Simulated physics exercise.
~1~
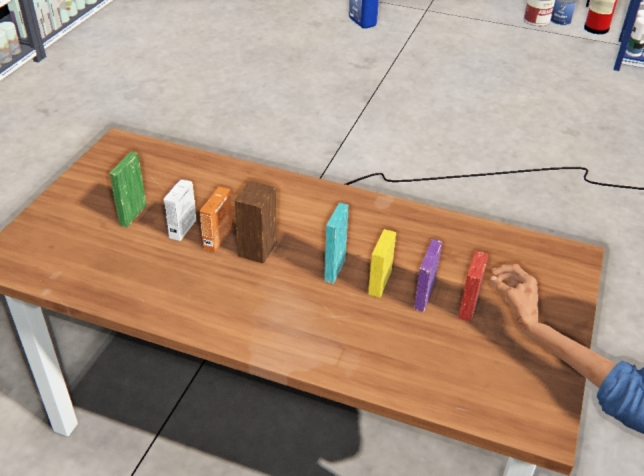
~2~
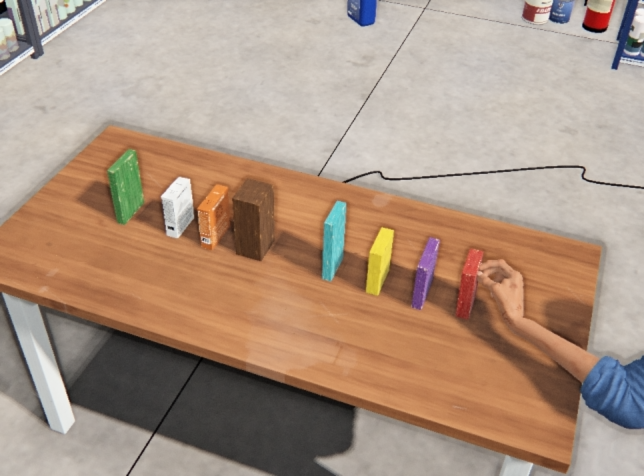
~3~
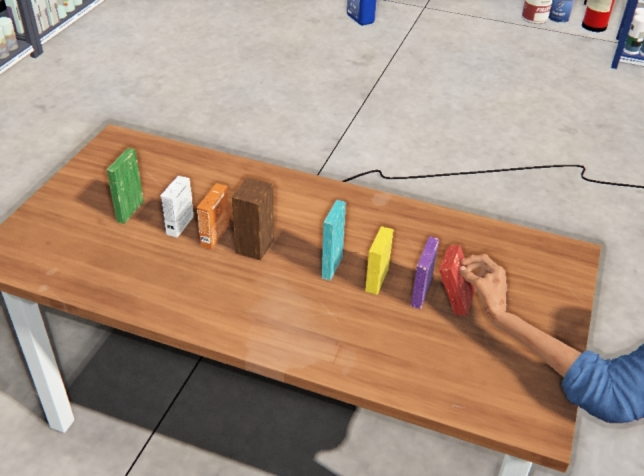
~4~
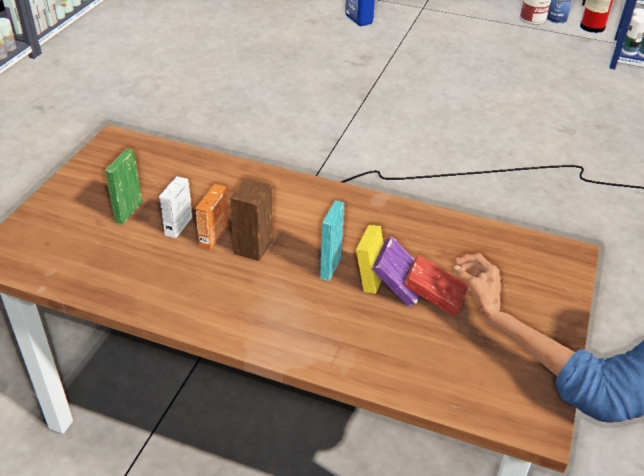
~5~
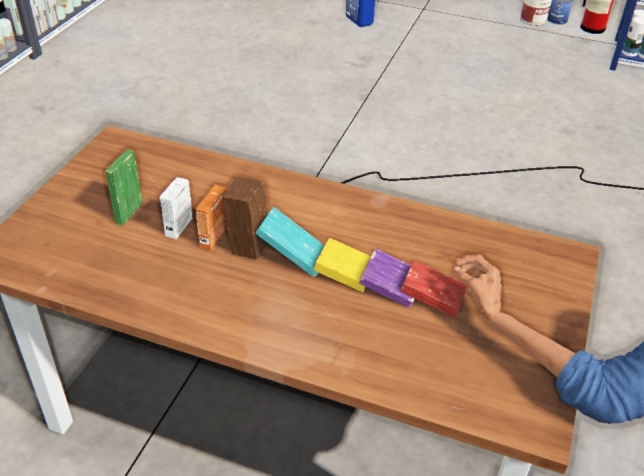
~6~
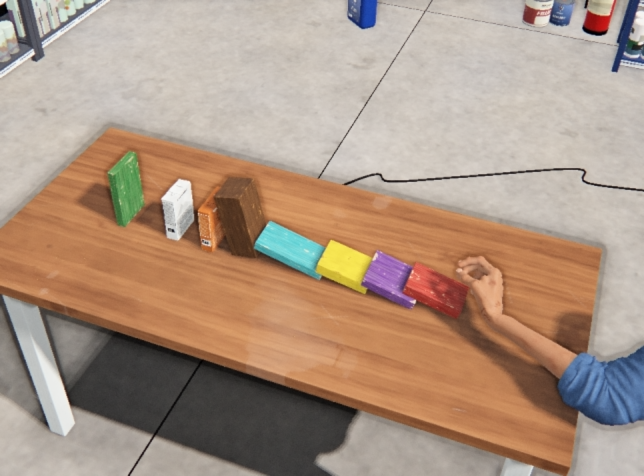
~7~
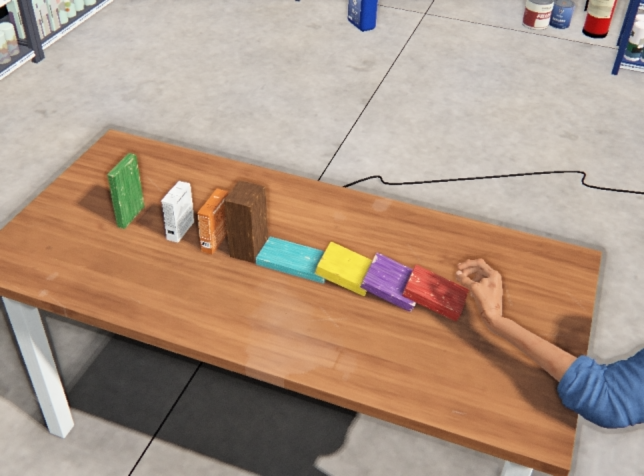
On a wooden table, a hand nudged the red block leftward, and it toppled into the purple, yellow and turquoise ones, which fell in turn; the brown block tilted briefly, then settled upright, leaving it and the three beyond still standing.
